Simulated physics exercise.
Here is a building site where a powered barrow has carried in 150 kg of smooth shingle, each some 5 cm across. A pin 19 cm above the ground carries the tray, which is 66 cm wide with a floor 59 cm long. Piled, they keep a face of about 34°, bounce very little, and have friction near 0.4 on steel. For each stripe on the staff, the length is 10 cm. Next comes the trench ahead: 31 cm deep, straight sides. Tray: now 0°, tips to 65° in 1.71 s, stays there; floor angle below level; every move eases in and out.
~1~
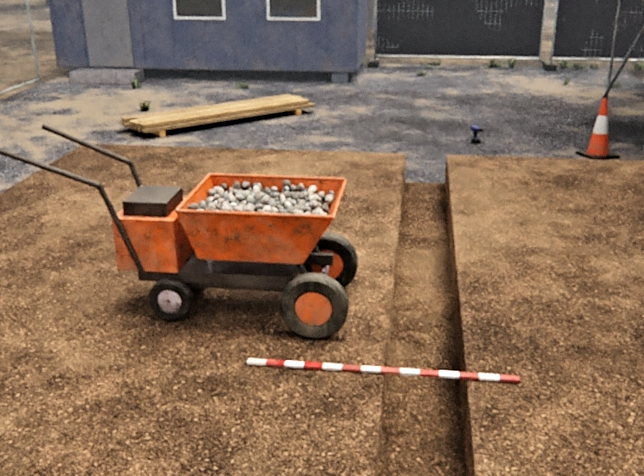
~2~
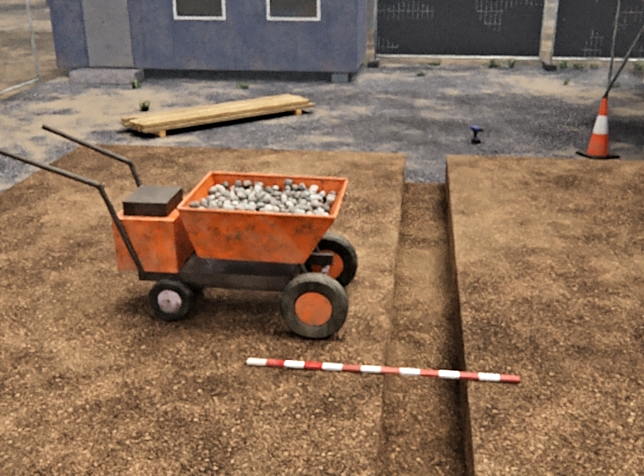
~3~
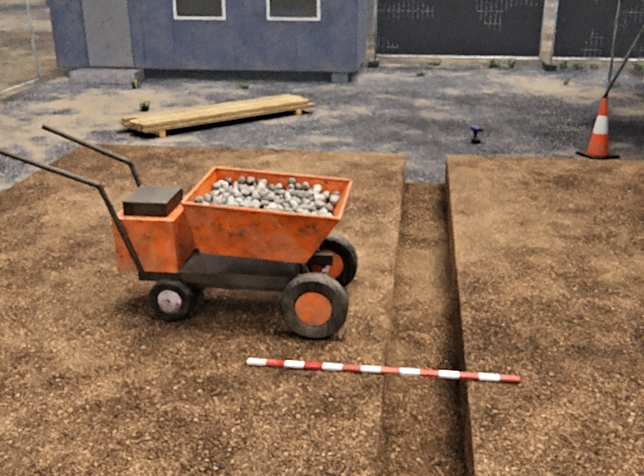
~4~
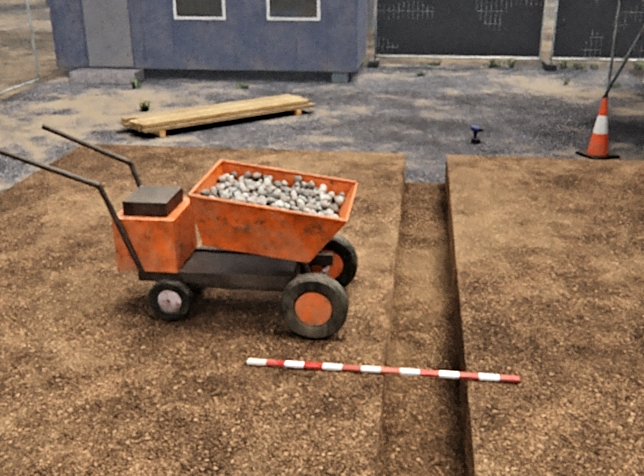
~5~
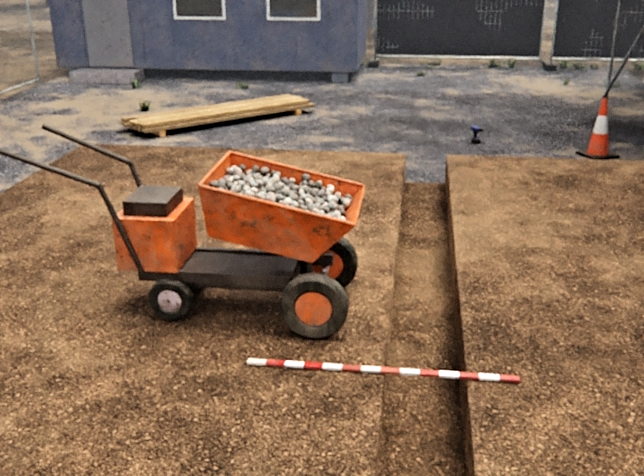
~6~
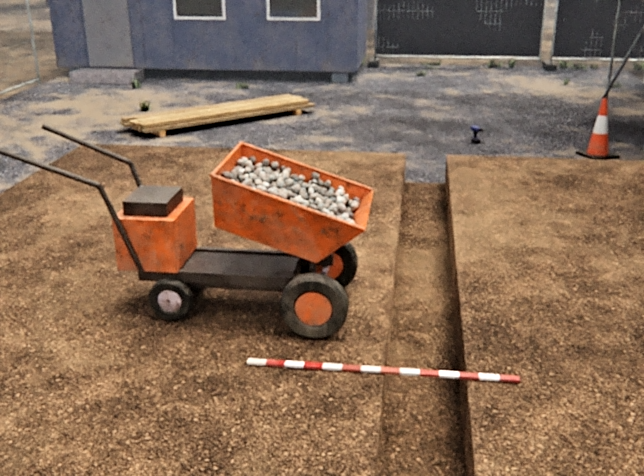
An orange powered barrow loaded with grey stones stood on brown ground beside a shallow trench, and its tray slowly tilted toward the right, the back end rising while the stones stayed heaped inside.
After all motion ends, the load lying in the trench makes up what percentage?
It makes up about 67 per cent.
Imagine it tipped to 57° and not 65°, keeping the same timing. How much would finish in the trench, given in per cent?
Roughly 45 percent.
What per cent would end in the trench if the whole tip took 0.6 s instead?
40 per cent.
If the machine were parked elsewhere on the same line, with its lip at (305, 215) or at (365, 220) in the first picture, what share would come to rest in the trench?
85 and 40 %.
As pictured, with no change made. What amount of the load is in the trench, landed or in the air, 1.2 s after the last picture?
Close to 30 per cent has got there by then.
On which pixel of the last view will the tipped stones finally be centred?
At about pixel (436, 351) in the last view.
Then, 0.7 s after the last picture the floor is at 55°, 100 % in the tray; the foremost stones are at (405, 244).
Then, 1.2 s after the last picture the floor is at 65°, 63 % in the tray, 29 % in the trench, 9 % past the trench; the foremost stones are at (511, 319).
Then, 1.6 s after the last picture the floor is at 65°, 41 % in the tray, 43 % in the trench, 16 % past the trench; the foremost stones are at (567, 313).
Then, 3.5 s after the last picture the floor is at 65°, 17 % in the tray, 67 % in the trench, 16 % past the trench; the foremost stones are at (597, 317).
